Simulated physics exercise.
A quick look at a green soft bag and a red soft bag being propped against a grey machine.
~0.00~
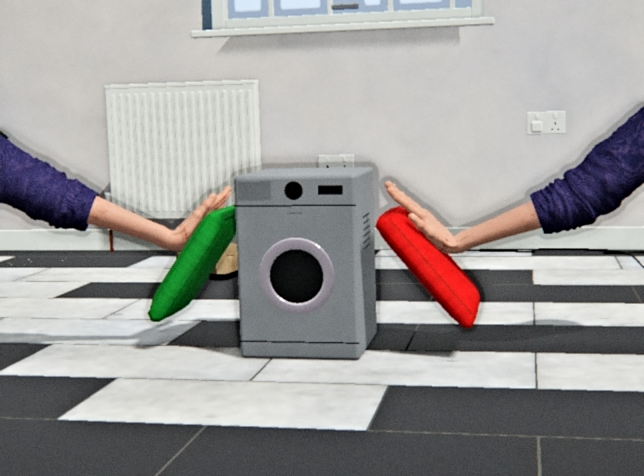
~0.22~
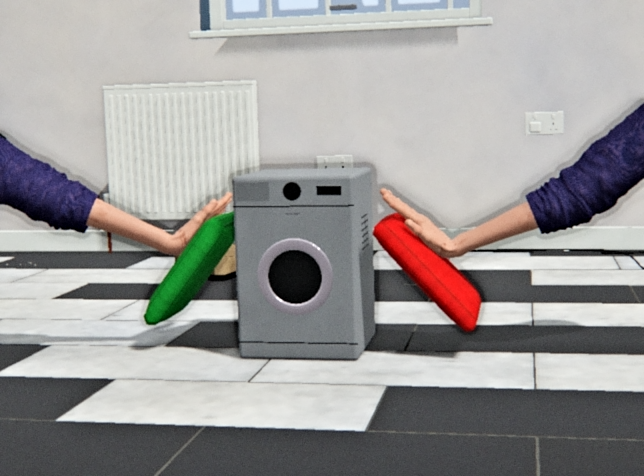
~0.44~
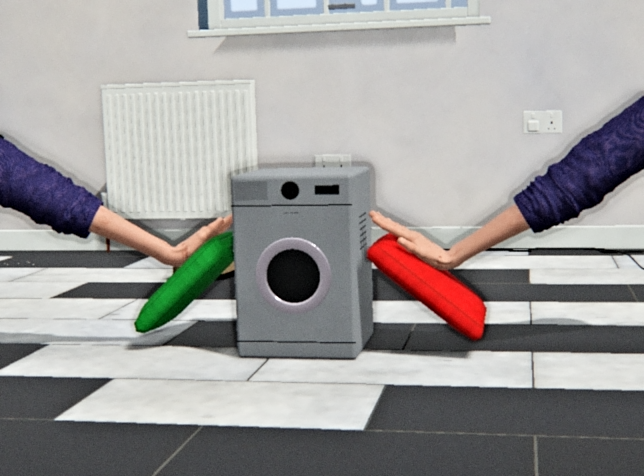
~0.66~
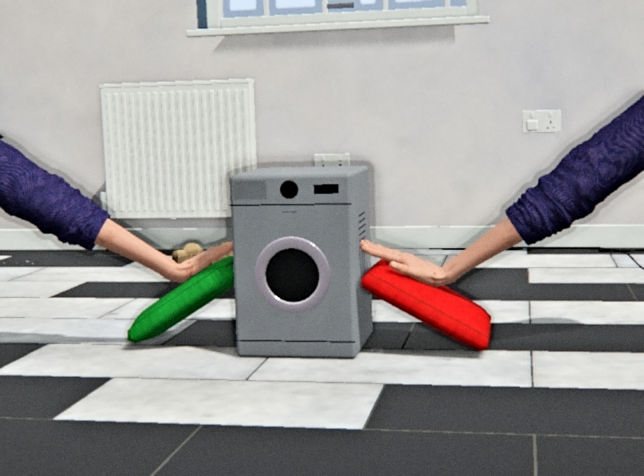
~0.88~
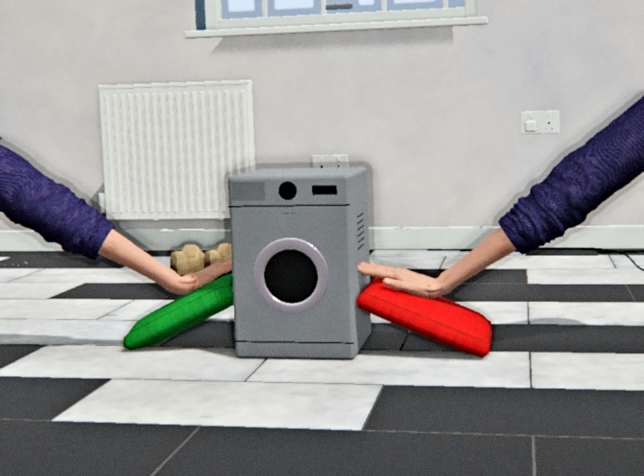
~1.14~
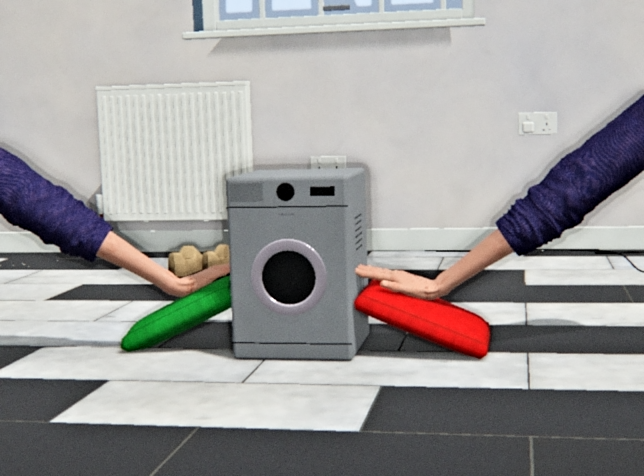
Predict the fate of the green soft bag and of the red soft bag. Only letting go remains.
The green soft bag falls down. The red soft bag falls down.
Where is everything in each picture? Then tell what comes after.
In the first frame, green soft bag foot (154, 318), head (219, 218); red soft bag foot (469, 324), head (381, 222).
In the second frame, green soft bag foot (150, 321); red soft bag foot (471, 327).
In the third frame, green soft bag foot (139, 329); red soft bag foot (478, 335).
In the fourth frame, green soft bag foot (132, 338); red soft bag foot (484, 345).
In the fifth frame, green soft bag foot (127, 345); red soft bag foot (485, 351).
In the sixth frame, green soft bag foot (125, 346), head (230, 295), at a low slant; red soft bag foot (483, 353), head (358, 303), at a low slant.
After 1.36 s, green soft bag slipping down near (187, 321); red soft bag flat on the floor near (428, 330).
After 1.48 s, green soft bag flat on the floor near (186, 330); red soft bag flat on the floor near (428, 334).
At rest, green soft bag flat on the floor near (186, 332); red soft bag flat on the floor near (429, 334). The green soft bag slips and lies down and the red soft bag slumps to the floor.
